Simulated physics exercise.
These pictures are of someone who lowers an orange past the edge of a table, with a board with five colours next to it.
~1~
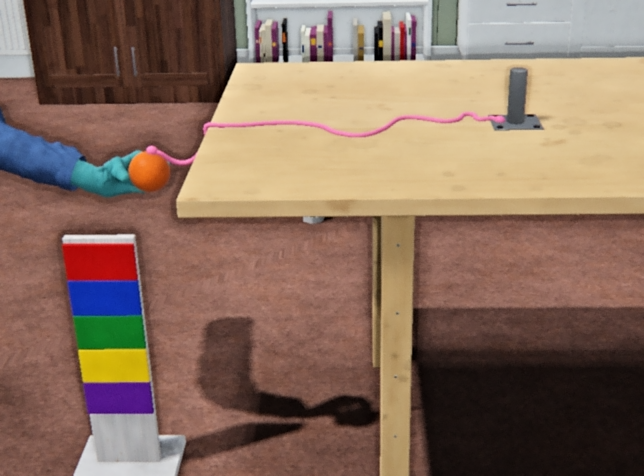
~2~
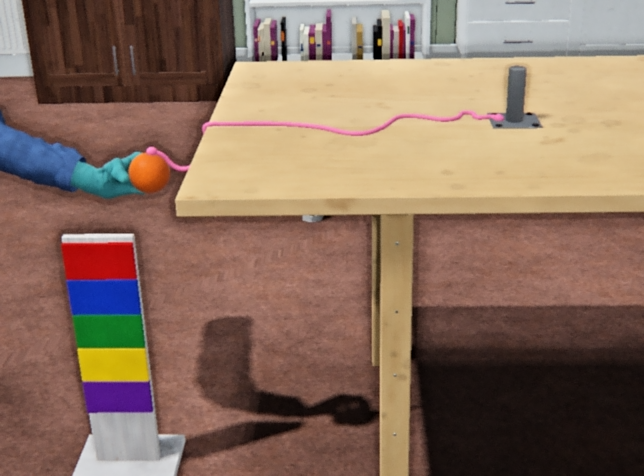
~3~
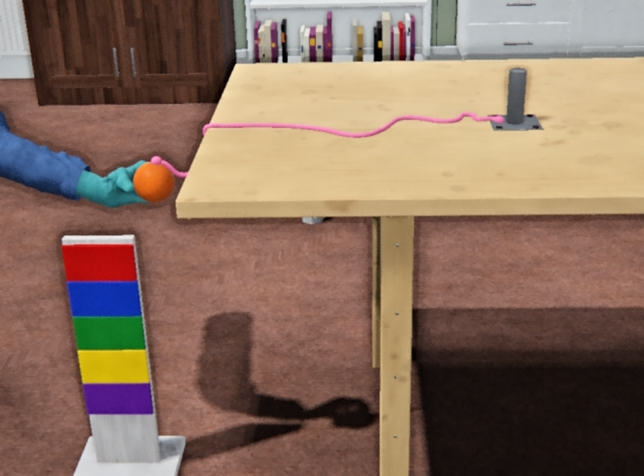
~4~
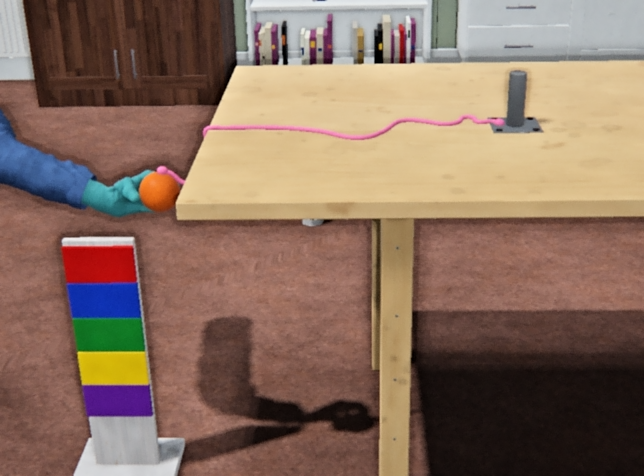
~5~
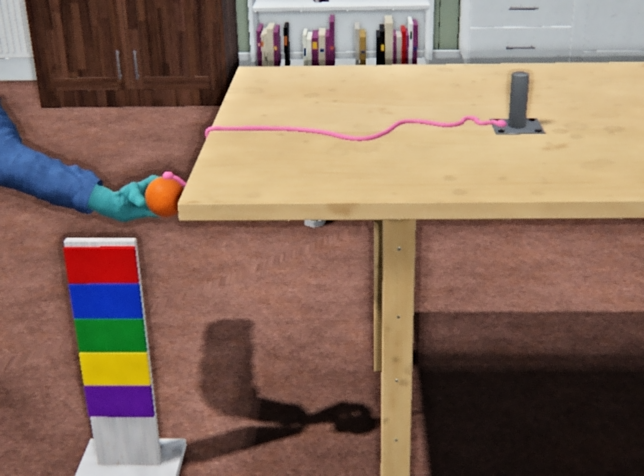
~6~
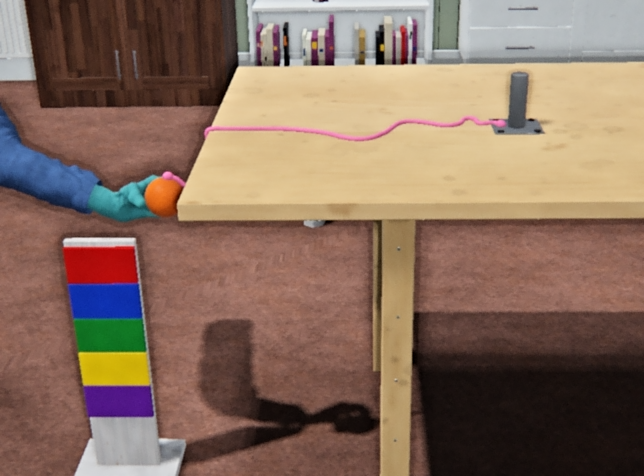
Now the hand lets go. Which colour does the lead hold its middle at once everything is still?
The lead holds its middle at blue.
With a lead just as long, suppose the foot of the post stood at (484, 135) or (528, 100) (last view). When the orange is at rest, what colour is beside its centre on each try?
Answer, in order: Green, red.
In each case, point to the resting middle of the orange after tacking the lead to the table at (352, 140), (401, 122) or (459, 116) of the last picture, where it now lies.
About (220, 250), (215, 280) and (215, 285).
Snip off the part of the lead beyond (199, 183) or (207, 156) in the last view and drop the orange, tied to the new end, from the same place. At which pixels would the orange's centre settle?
Around (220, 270) for the first cut and around (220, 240) for the second.
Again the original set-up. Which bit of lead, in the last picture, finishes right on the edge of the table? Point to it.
It's the bit near (271, 129).
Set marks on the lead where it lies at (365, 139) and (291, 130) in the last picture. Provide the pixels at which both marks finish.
Roughly at (306, 132), and the other roughly at (223, 134).
Early on, orange near (185, 295); level with blue.
Midway, orange near (249, 300); level with blue.
Near the end, orange near (211, 301); level with blue.
Finally, orange near (215, 302); level with blue. Its middle rests at the blue band.
